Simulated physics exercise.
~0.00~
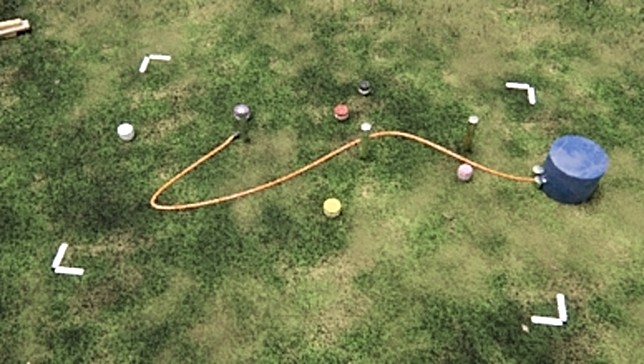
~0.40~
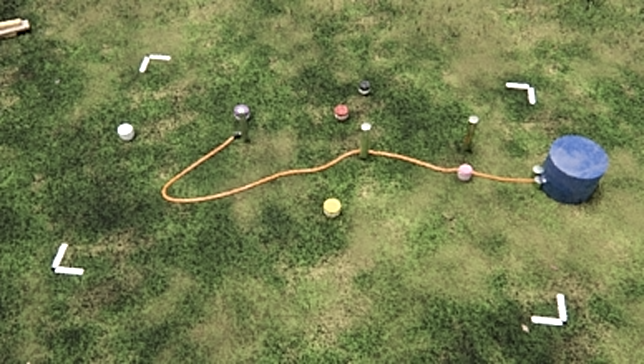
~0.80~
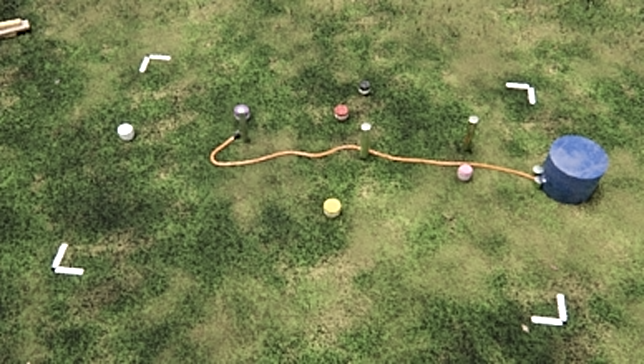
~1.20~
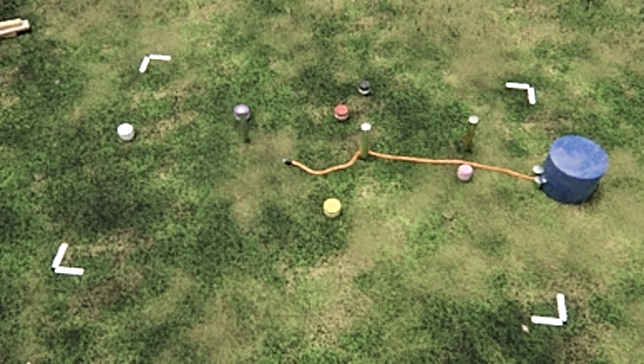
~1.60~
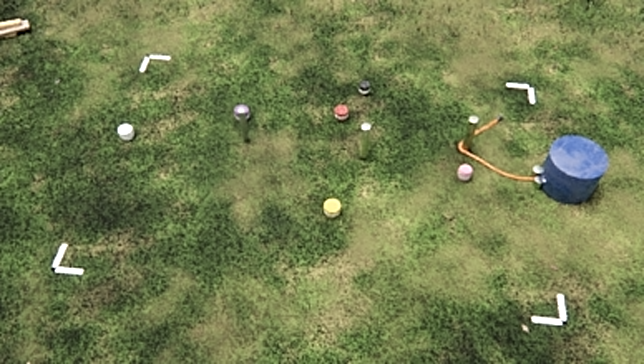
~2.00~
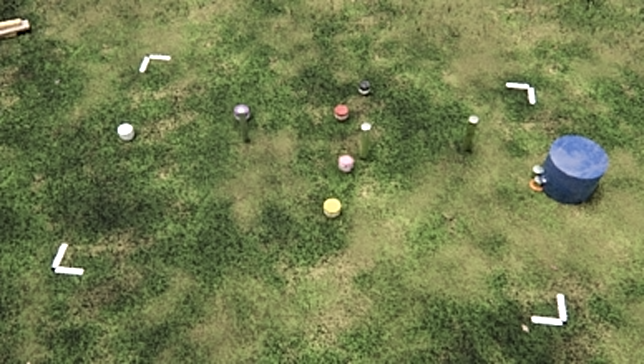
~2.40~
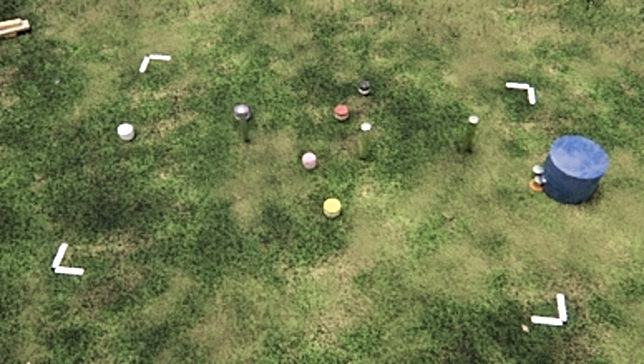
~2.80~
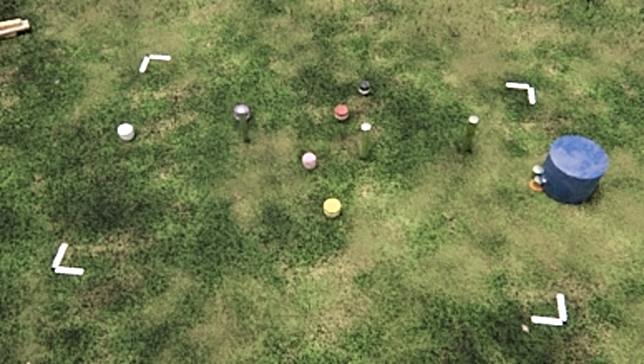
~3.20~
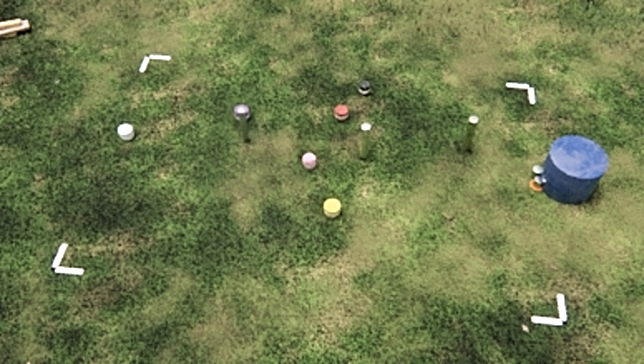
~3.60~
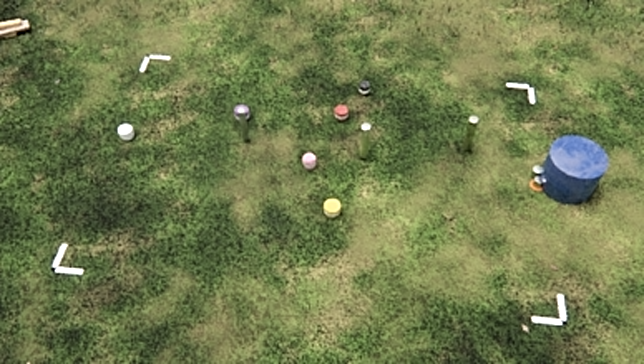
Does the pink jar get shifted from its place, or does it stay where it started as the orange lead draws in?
The pink jar leaves its place. It moves well to the left and comes to rest between the posts and the yellow tin.
Orange lead reeling in past upright posts to a blue drum on grass, pink jar then sliding left and stopping above the yellow tin.
